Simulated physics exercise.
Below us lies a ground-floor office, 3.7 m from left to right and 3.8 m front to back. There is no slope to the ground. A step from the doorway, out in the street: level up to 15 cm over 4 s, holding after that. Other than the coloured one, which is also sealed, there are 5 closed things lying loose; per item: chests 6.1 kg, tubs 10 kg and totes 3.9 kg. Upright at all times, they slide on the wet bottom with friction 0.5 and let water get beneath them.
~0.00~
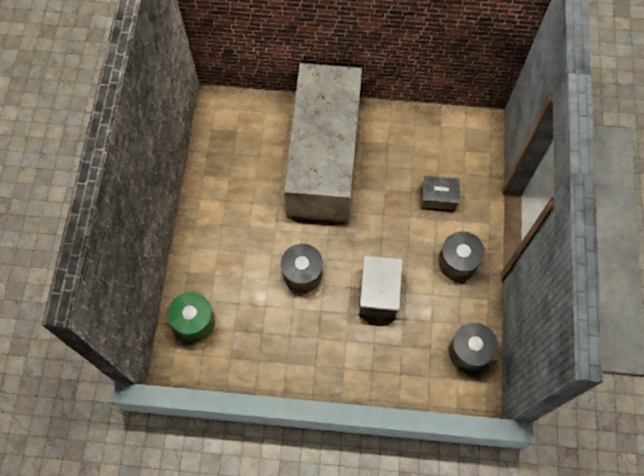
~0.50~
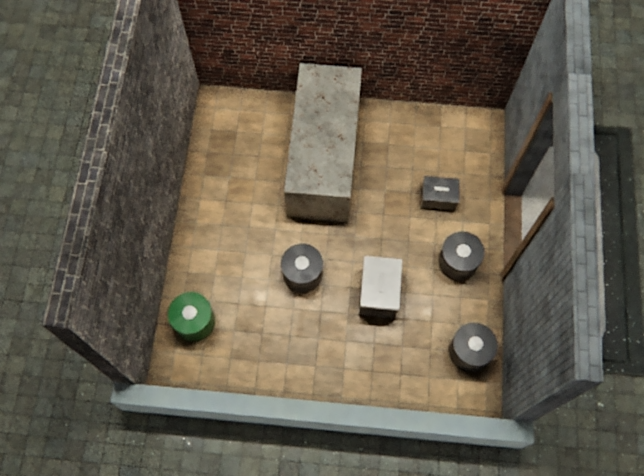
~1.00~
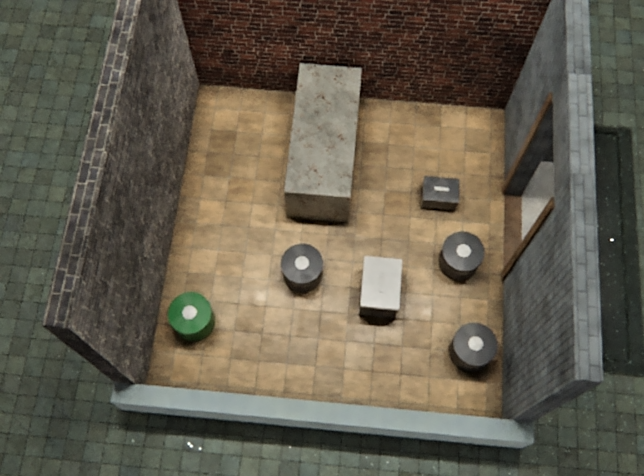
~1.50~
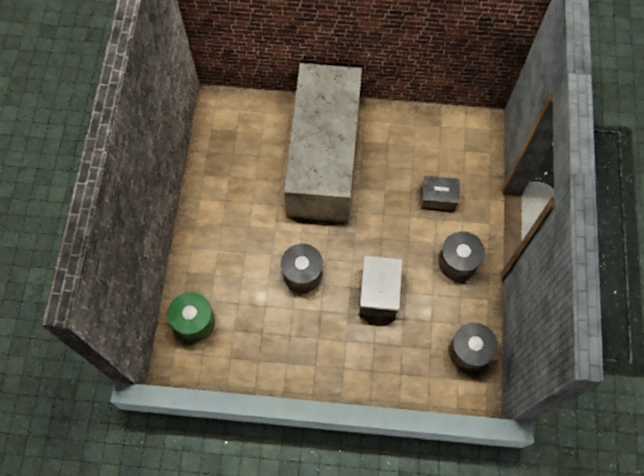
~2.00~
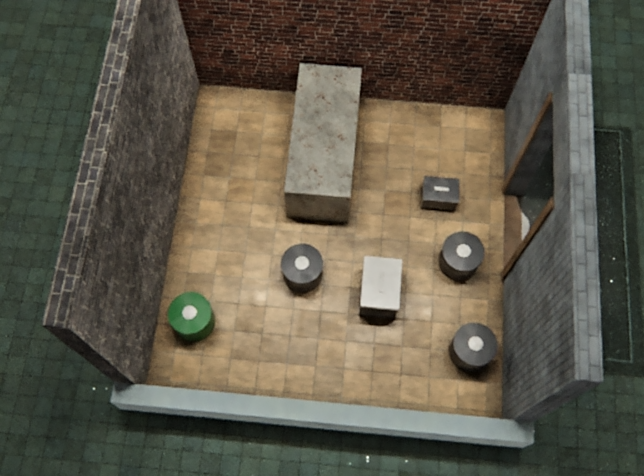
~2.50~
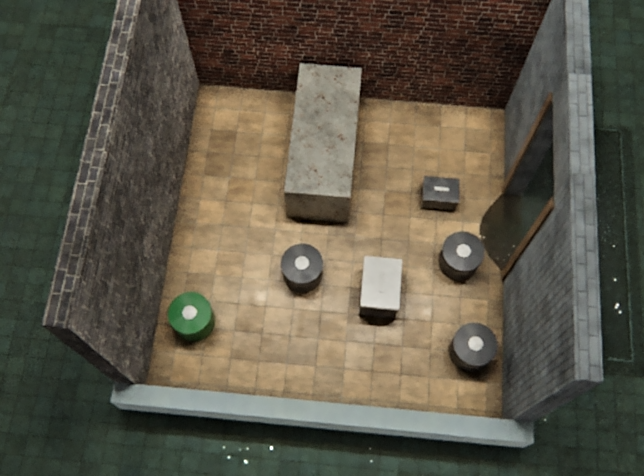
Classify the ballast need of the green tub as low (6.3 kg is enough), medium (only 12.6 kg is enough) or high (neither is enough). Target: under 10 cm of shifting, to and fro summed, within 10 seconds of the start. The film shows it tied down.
Low.
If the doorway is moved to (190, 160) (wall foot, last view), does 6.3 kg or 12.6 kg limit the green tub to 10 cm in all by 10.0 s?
Note: Only the heavier mass keeps it.
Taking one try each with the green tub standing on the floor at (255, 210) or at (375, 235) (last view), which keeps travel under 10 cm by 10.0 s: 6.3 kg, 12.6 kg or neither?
In turn: Either load holds; neither is enough.
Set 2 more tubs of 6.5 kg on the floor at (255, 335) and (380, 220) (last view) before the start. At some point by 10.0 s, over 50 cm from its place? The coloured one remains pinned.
Those two come out inside the line and over the line, in that order.
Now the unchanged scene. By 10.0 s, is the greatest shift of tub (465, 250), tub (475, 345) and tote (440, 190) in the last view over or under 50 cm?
First exceeds it, then stays inside, then exceeds it.
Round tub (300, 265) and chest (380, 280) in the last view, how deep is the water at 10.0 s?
I'd put it at 4 cm and 4 cm respectively.
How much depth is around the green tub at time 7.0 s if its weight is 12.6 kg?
About 0 cm.
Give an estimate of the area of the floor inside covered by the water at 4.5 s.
Close to 3.5 m2, I'd say.
After 3.5 s the green tub would be 0 cm from its start with 6.3 kg and 0 cm from its start with 12.6 kg; 0 cm of water round it then.
After 4.5 s the green tub would be 0 cm from its start with 6.3 kg and 0 cm from its start with 12.6 kg; 0 cm of water round it then.
After 7.0 s the green tub would be 0 cm from its start with 6.3 kg and 0 cm from its start with 12.6 kg; 0 cm of water round it then.
After 10.0 s the green tub would be 0 cm from its start with 6.3 kg and 0 cm from its start with 12.6 kg; 3 cm of water round it then.
